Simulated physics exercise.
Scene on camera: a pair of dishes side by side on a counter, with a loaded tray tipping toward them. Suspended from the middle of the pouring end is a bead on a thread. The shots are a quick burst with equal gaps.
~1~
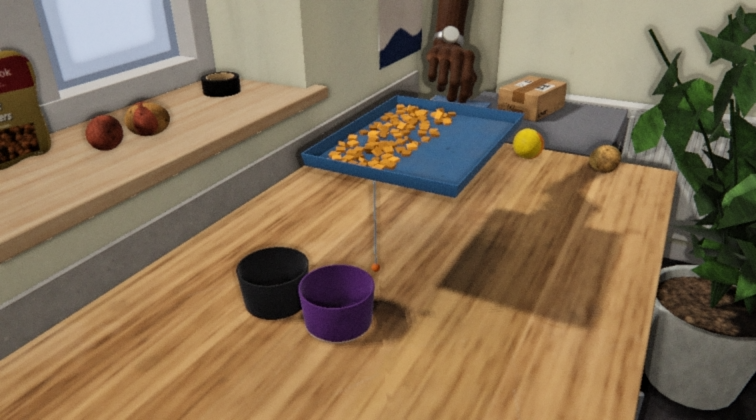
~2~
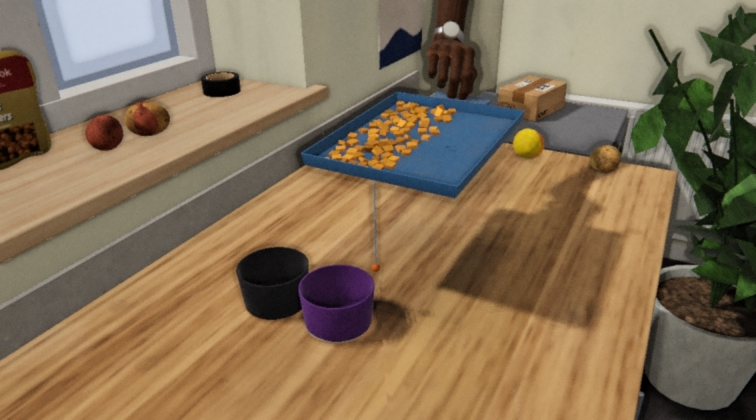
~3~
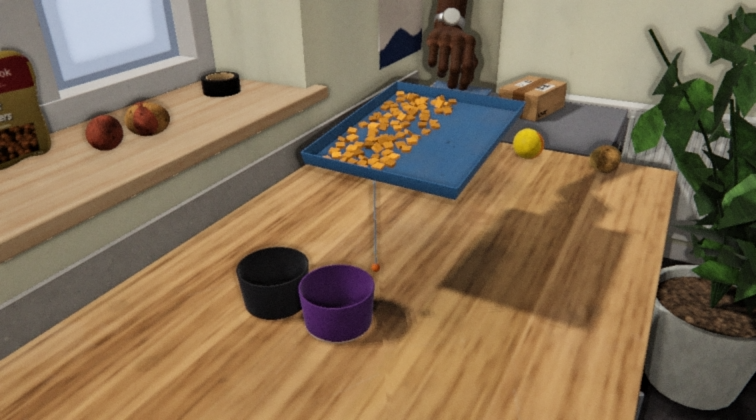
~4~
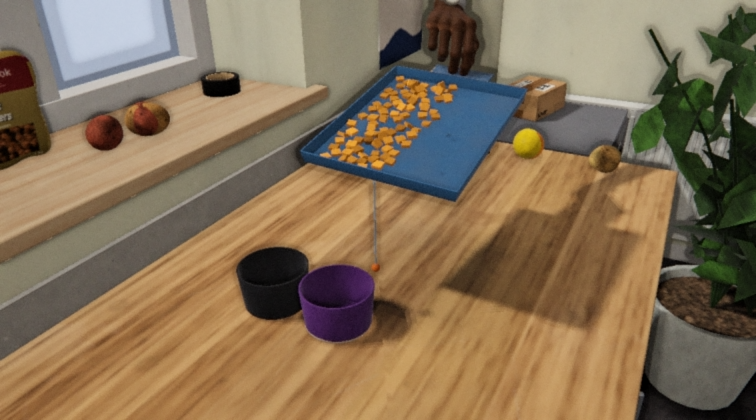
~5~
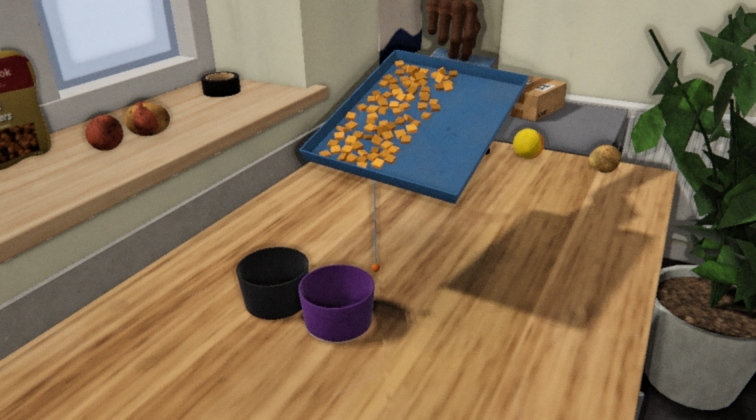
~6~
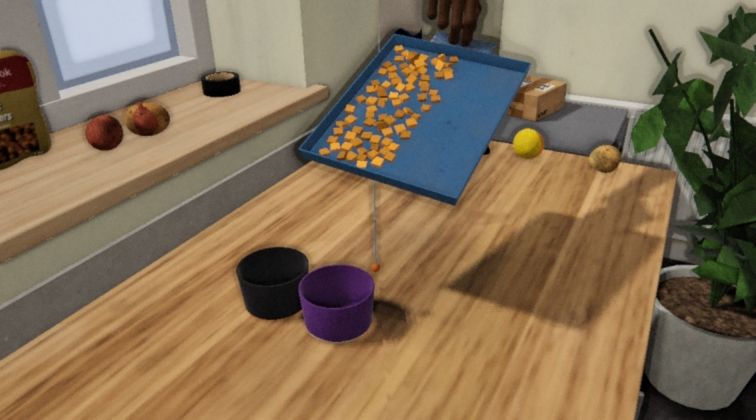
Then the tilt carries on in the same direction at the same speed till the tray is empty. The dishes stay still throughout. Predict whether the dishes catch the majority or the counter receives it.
The counter receives the majority.
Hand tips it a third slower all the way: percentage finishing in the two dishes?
That works out at some 10 per cent.
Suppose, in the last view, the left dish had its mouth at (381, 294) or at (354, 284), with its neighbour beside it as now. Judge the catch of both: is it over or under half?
At place one in excess of half; at place two in excess of half.
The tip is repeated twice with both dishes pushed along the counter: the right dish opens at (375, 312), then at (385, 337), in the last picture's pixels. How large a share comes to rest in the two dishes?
40 % and 10 %.
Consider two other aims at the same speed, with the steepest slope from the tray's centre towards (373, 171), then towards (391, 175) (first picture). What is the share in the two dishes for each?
I'd say roughly 70 percent with the first slope, 40 percent with the other.
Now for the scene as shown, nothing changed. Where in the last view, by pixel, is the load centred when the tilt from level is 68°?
The middle of the pieces shows up near (399, 170).
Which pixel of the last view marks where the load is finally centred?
Somewhere close to (418, 356) in the last picture.
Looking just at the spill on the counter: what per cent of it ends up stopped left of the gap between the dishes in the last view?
It comes out at roughly 0 percent.
Soon after the last picture, tray tipped steeply; nearly all on the tray; a stray few in the air.
A little later, tray tipped past a quarter turn; about a quarter on the tray; a stray few in the right dish; about half outside both; about a quarter in the air.
Later still, tray tipped past a quarter turn; a small part in the right dish; most outside both.
At rest, tray tipped past a quarter turn; a small part in the right dish; none in the left dish; most outside both.
